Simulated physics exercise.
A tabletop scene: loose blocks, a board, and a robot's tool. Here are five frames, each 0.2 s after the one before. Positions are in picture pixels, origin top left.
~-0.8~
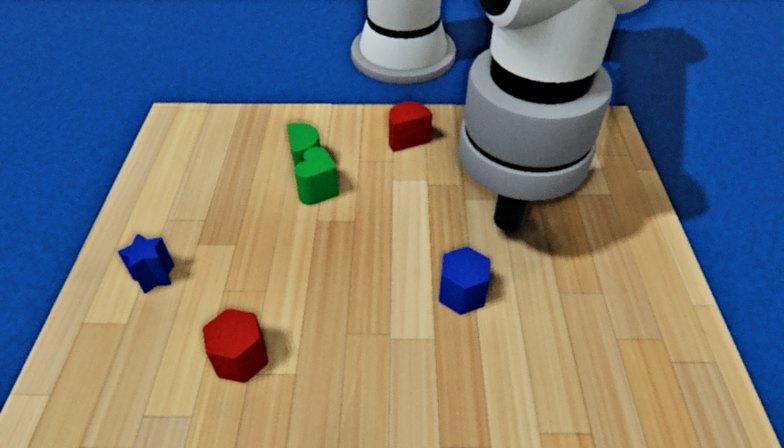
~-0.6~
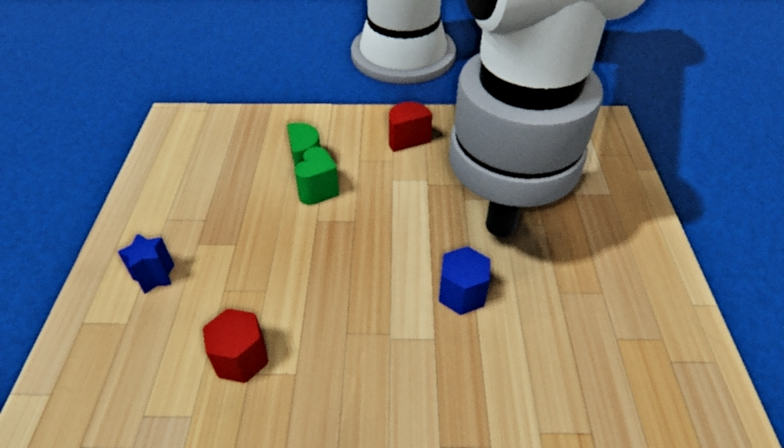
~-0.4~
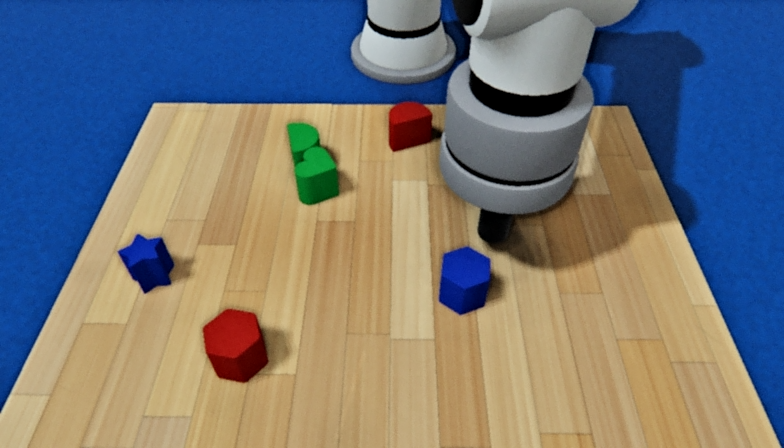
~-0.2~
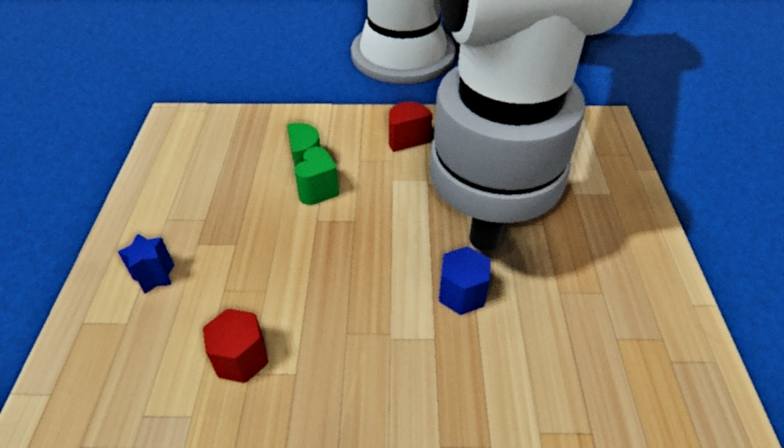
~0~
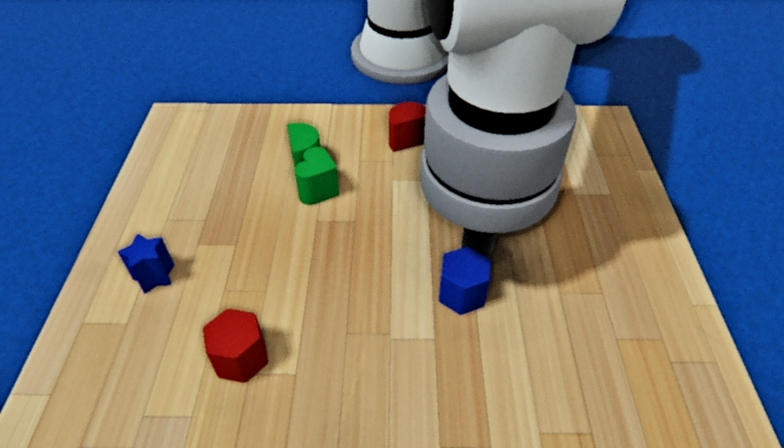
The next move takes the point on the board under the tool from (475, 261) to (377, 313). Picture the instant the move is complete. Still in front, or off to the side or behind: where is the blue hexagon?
The tool has moved past the blue hexagon by the time the path ends.
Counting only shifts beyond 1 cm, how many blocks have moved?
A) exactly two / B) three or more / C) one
C: One.
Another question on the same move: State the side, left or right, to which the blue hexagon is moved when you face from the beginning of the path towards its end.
The answer is left.
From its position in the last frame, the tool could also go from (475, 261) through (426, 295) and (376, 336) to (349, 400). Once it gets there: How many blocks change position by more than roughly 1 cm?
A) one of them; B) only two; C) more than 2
My answer is option A.
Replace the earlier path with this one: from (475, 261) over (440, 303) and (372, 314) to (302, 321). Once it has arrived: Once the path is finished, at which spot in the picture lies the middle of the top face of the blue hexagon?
Somewhere near (442, 315).
What follows on the original path. One third of the way, tool (444, 267); blue hexagon (455, 283), turned 45° anticlockwise.
Two thirds of the way, tool (410, 284); blue hexagon (451, 289), turned 70° anticlockwise.
At the end, tool (376, 301); blue hexagon (451, 289), turned 70° anticlockwise.
